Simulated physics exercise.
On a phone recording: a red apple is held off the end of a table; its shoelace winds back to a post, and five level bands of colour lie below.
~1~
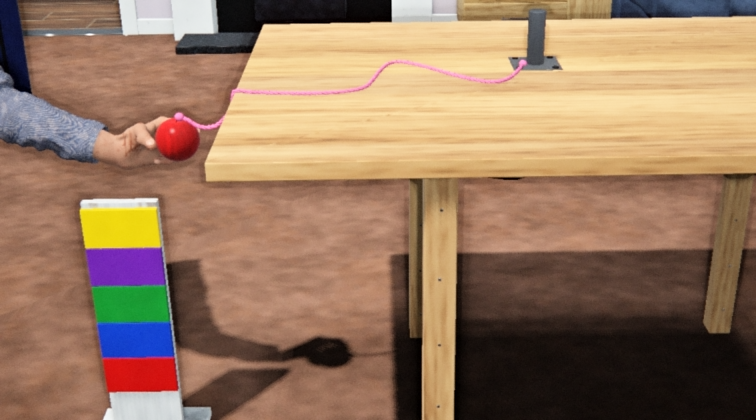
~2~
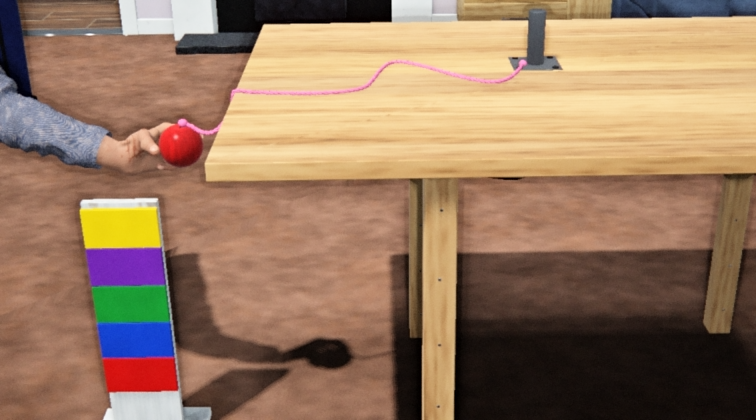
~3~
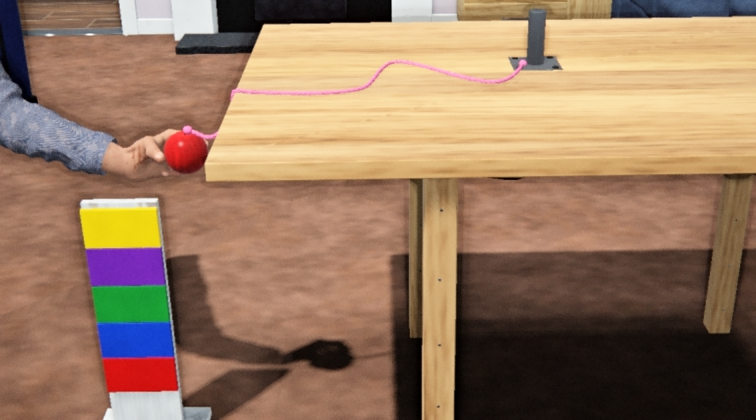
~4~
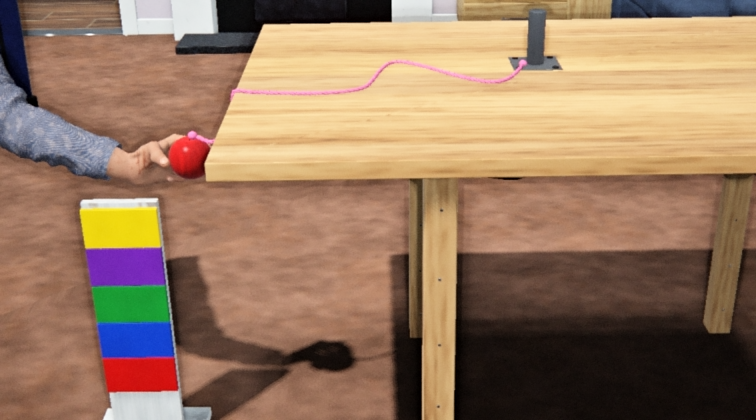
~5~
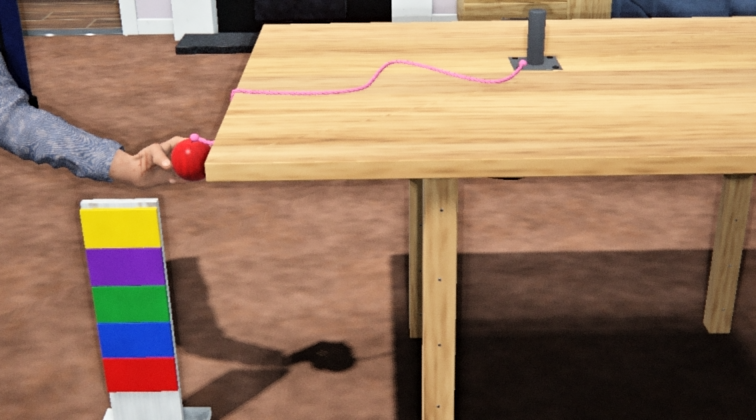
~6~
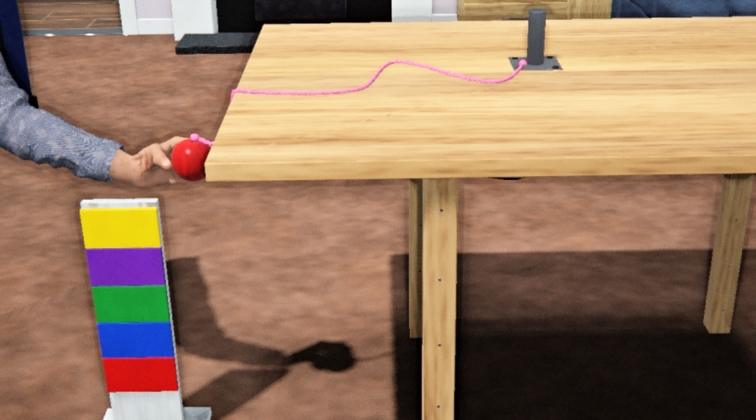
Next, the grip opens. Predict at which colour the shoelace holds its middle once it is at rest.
At green, I would say.
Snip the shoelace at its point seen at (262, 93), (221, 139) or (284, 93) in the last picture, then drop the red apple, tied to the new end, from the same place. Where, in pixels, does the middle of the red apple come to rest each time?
Case by case: Close to (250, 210), (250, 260) and (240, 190).
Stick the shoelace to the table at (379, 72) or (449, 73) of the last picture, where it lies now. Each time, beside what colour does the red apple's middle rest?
For the first place it's yellow, and for the second purple.
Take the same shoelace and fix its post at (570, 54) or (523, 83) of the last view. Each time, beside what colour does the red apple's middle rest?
Try one - purple; try two - blue.
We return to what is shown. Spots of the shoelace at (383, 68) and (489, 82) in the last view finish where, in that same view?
(302, 78), then (445, 68).
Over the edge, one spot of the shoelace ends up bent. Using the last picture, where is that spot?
It's the bit near (367, 86).
Soon after, apple near (254, 265); level with purple.
After that, apple near (268, 291); level with green.
In the end, apple near (251, 297); level with green. Its middle rests at the green band.
